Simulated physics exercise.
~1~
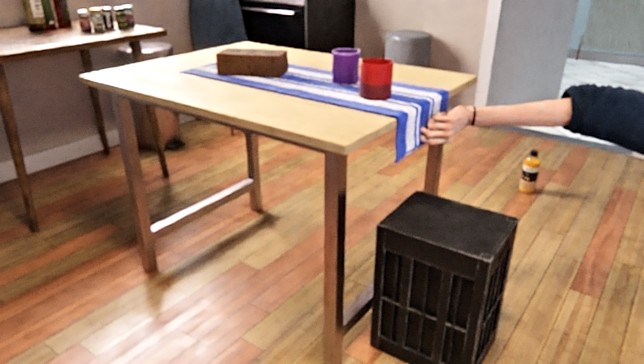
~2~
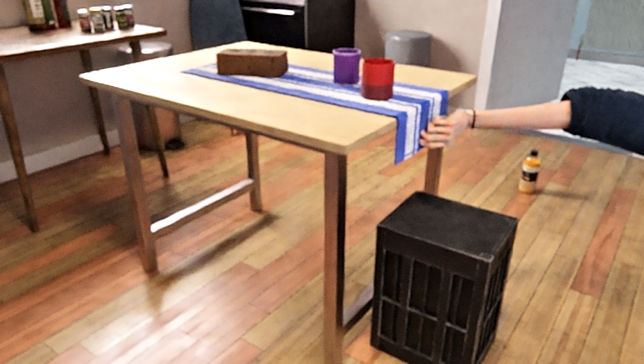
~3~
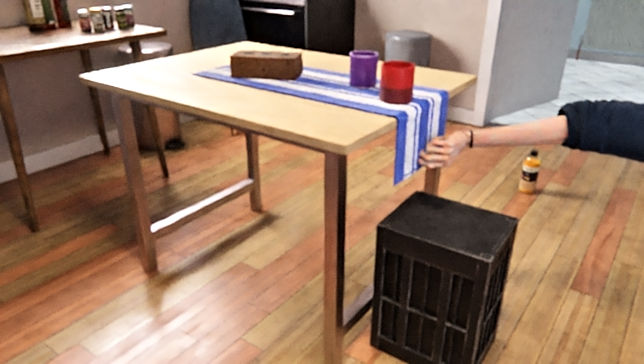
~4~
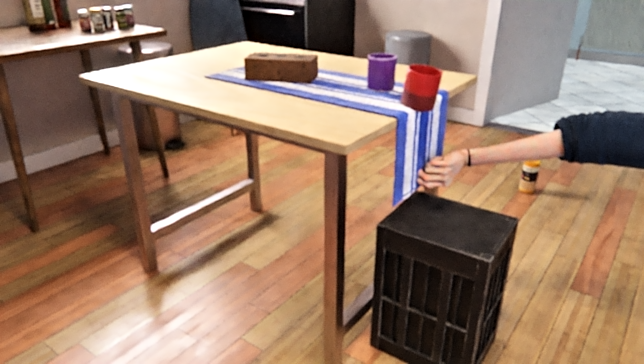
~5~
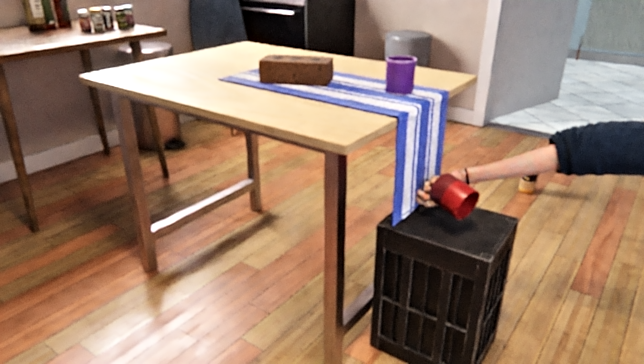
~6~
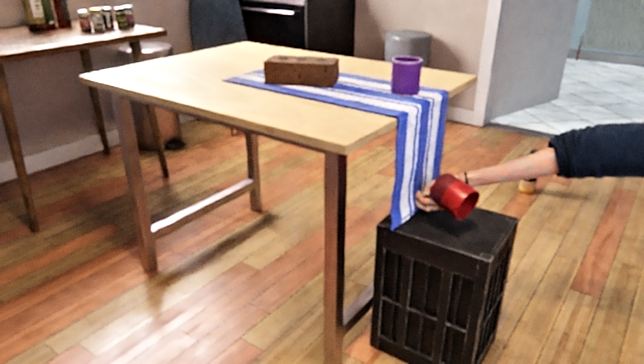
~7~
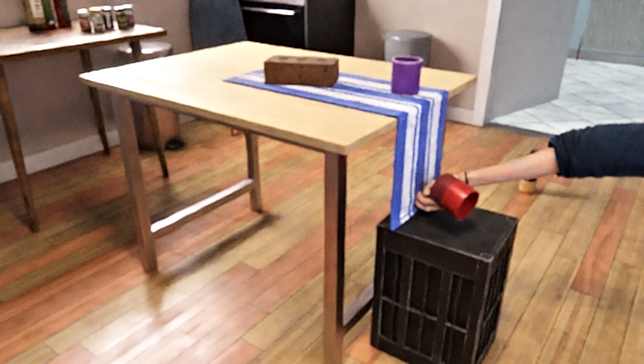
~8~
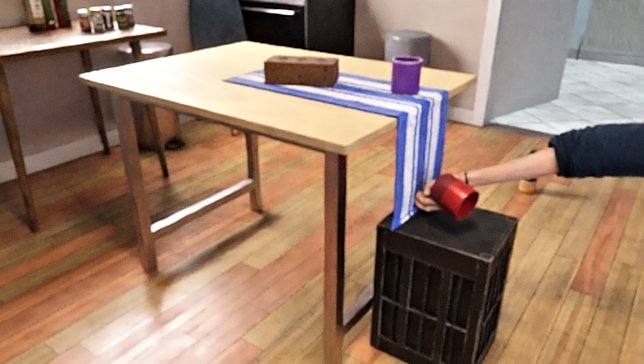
A hand slowly pulled a blue striped towel down over the end of a table, carrying a brick and two mugs along, until the red mug tipped off by the hand above a black crate, while the purple mug and brick stayed on top.
